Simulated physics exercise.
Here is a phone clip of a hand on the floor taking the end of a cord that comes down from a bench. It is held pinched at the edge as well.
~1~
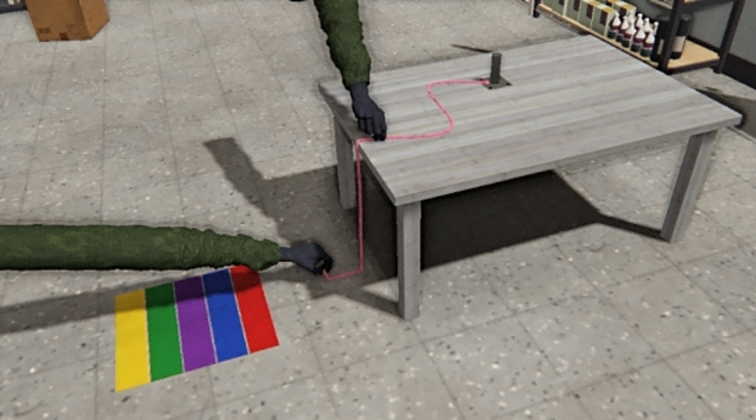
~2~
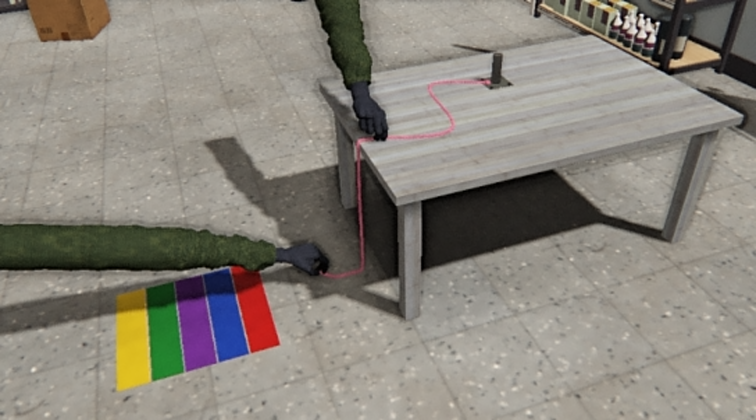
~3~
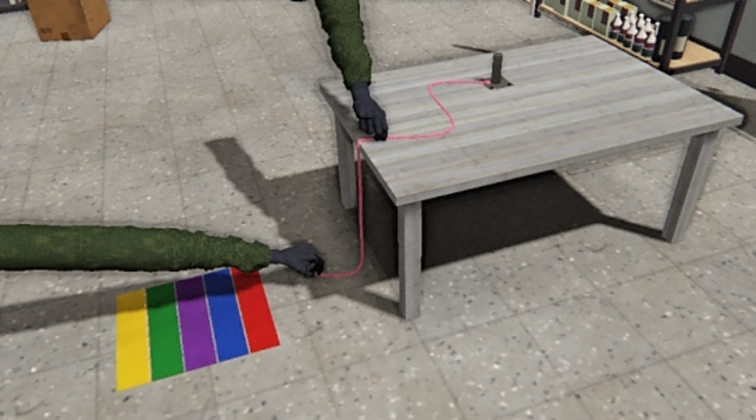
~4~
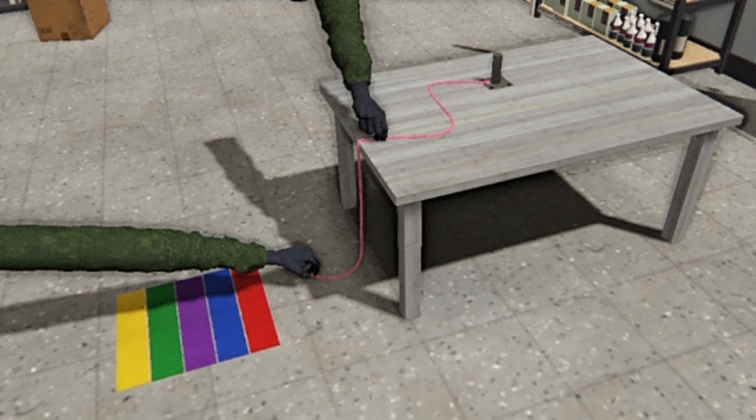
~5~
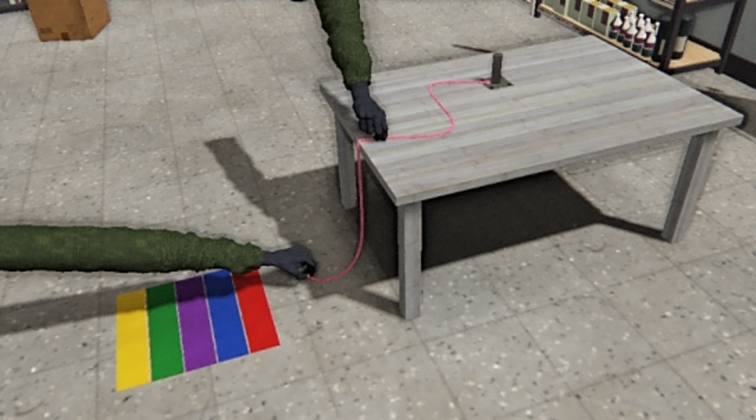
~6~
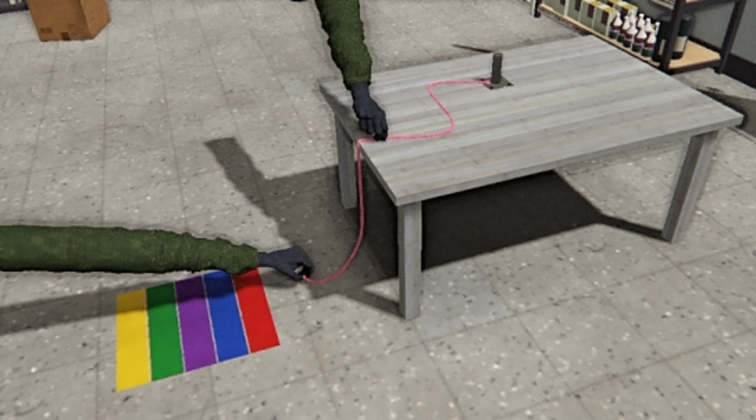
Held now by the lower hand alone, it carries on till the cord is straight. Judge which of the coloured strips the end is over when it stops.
It is over the yellow strip.
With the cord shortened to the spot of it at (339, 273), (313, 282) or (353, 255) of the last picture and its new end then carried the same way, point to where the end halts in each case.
Try 1: (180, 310); try 2: (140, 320); try 3: (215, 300).
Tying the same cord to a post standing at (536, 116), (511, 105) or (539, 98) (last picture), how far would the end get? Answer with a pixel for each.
Roughly (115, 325), then (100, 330), then (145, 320).
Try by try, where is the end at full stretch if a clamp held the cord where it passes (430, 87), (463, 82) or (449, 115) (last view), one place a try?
Estimated spots in sequence: (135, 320), (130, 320), (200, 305).
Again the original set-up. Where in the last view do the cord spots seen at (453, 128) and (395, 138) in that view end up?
Result - first point (359, 127), second point (311, 167).
Early on, end near (182, 308); over purple.
Midway, end near (143, 318); over yellow.
At the end of the slack, end near (120, 324); over yellow. The end stops over the yellow strip.
